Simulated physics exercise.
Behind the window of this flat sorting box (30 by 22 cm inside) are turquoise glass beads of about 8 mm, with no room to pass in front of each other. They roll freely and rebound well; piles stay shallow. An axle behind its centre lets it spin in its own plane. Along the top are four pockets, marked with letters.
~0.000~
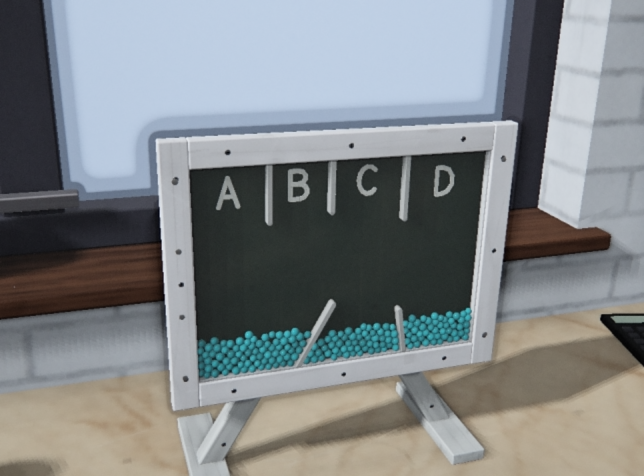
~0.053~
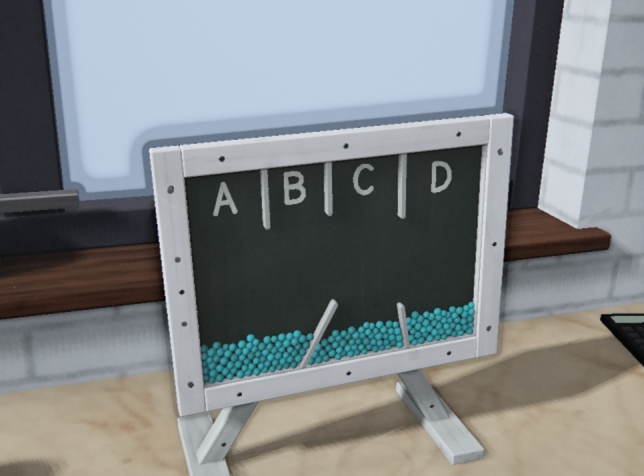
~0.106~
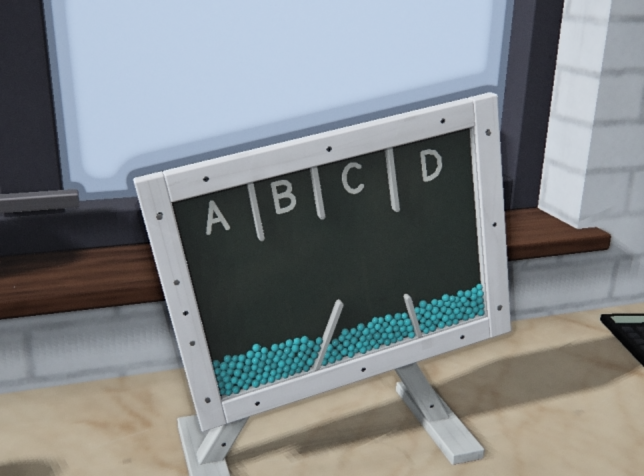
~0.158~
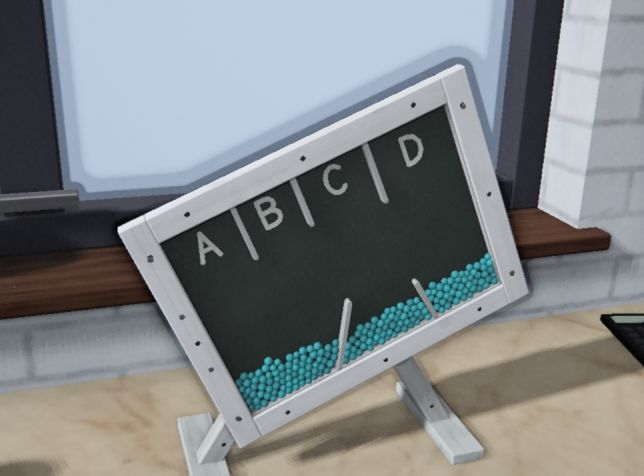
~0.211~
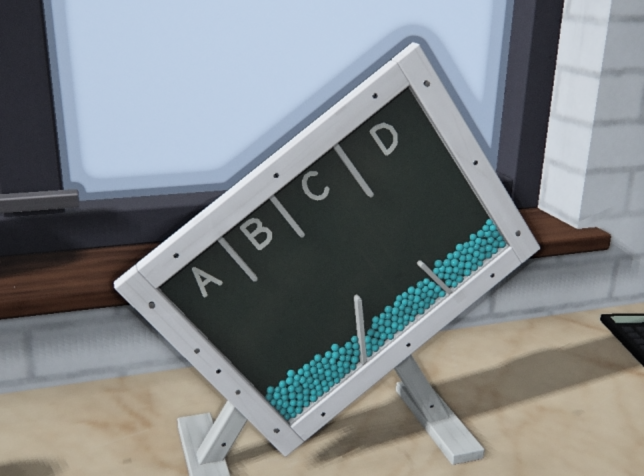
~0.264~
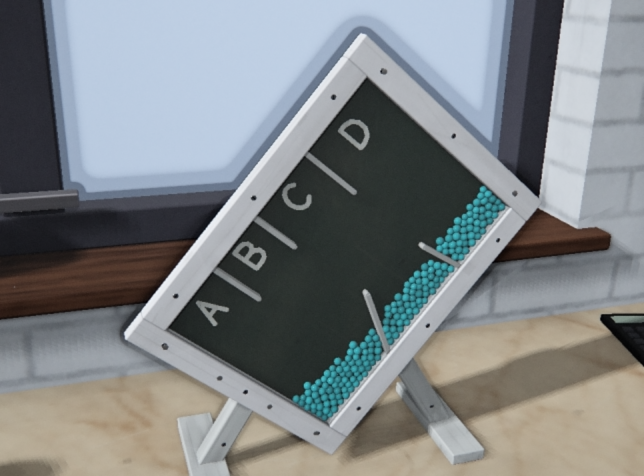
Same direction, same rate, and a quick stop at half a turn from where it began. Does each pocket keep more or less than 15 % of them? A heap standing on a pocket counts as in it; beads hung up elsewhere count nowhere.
A more, B less, C more, D more than 15 %.
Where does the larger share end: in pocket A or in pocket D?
More goes to pocket A.
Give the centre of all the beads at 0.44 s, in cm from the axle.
Some 9 cm right and 1 cm below.
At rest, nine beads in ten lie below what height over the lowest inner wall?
About 5 cm.
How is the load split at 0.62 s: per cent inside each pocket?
Pocket A: 10; pocket B: 0; pocket C: 5; pocket D: 0.
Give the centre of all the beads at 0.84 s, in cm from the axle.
Some 2 cm right and 7 cm below.
After 0.44 s it has turned 95°, the beads' middle is 9 cm right of and 1 cm below the axle; inside pockets, nothing yet.
After 0.62 s it has turned 142°, the beads' middle is 5 cm right of and level with the axle; inside pockets, A 10 %, C 5 %.
After 0.84 s it has turned 180°, the beads' middle is 2 cm right of and 7 cm below the axle; inside pockets, A 35 %, B 5 %, C 20 %, D 20 %.
All still by 1.7 s, A 40 %, B 5 %, C 35 %, D 20 %.
